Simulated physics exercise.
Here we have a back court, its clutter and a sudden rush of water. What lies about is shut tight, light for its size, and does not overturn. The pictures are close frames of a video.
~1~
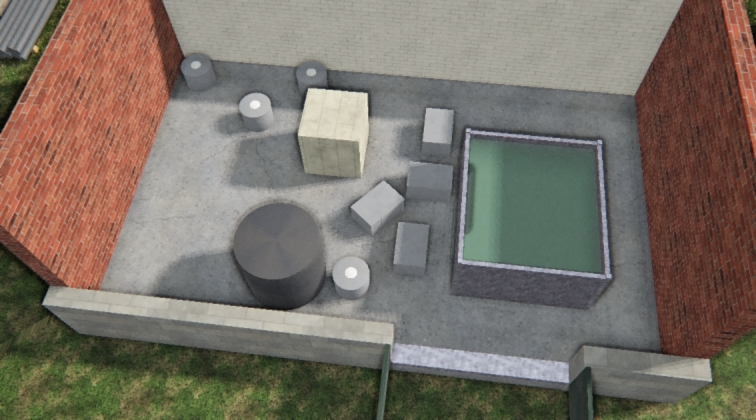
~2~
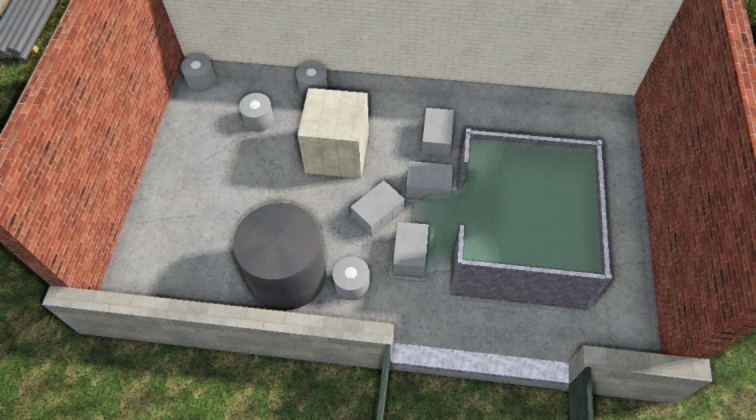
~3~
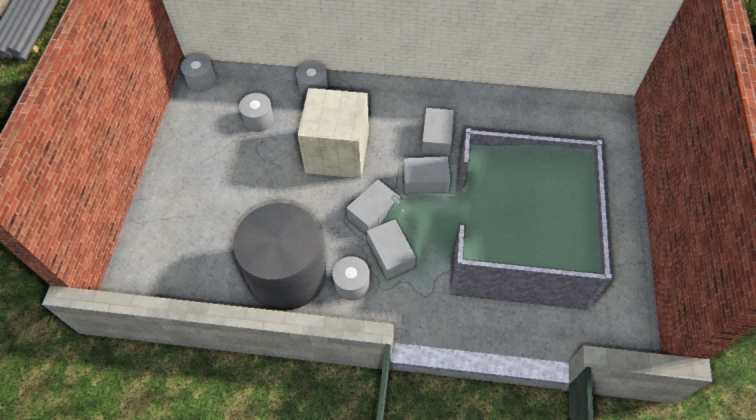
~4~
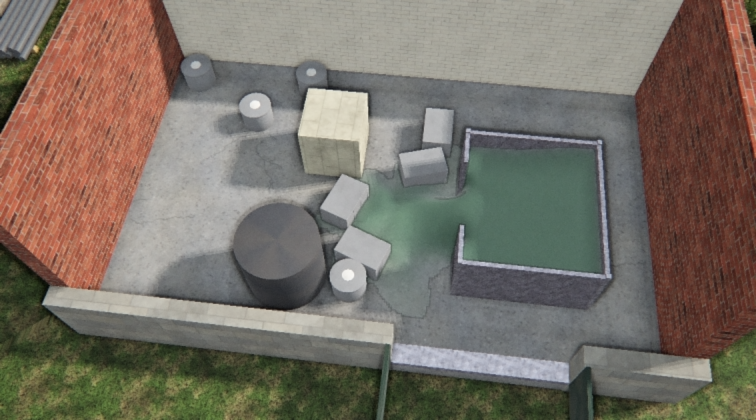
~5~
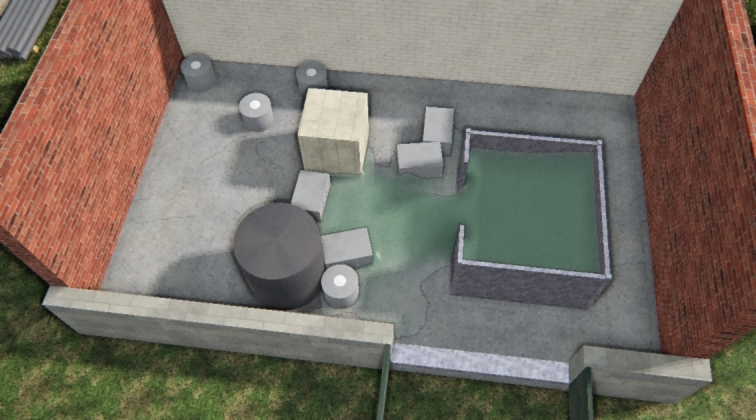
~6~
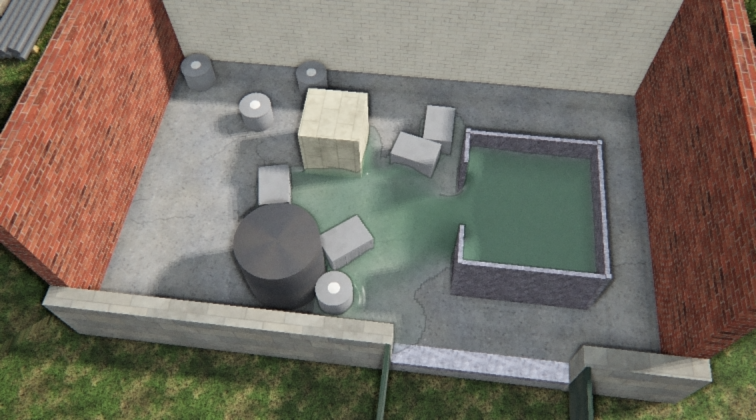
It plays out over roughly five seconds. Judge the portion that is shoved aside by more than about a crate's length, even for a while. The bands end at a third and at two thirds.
Share: Two thirds or more.
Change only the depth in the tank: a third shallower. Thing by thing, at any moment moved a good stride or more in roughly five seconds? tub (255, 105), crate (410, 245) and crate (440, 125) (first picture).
As listed: No, pushed that far, under that.
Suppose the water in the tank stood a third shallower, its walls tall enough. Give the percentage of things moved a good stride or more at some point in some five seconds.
Close to 80 %.
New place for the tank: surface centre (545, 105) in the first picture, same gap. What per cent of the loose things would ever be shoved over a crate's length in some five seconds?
I make it 90 per cent.
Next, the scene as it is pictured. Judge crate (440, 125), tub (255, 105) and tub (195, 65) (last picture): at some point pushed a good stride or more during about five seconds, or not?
As listed: No, swept aside, yes.
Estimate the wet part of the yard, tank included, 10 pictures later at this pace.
Close to 65 %.
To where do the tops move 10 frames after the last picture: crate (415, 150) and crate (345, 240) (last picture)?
Near (434, 79) and (232, 149).
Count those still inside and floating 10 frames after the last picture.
That makes 4.
A moment on, 4 of 8 are well off their spots; 1 afloat.
Next, 4 of 8 are well off their spots; 4 afloat.
Later, 6 of 8 are well off their spots; 4 afloat.
In the end, 7 of 8 are well off their spots, and 7 have been at some point; 6 afloat.
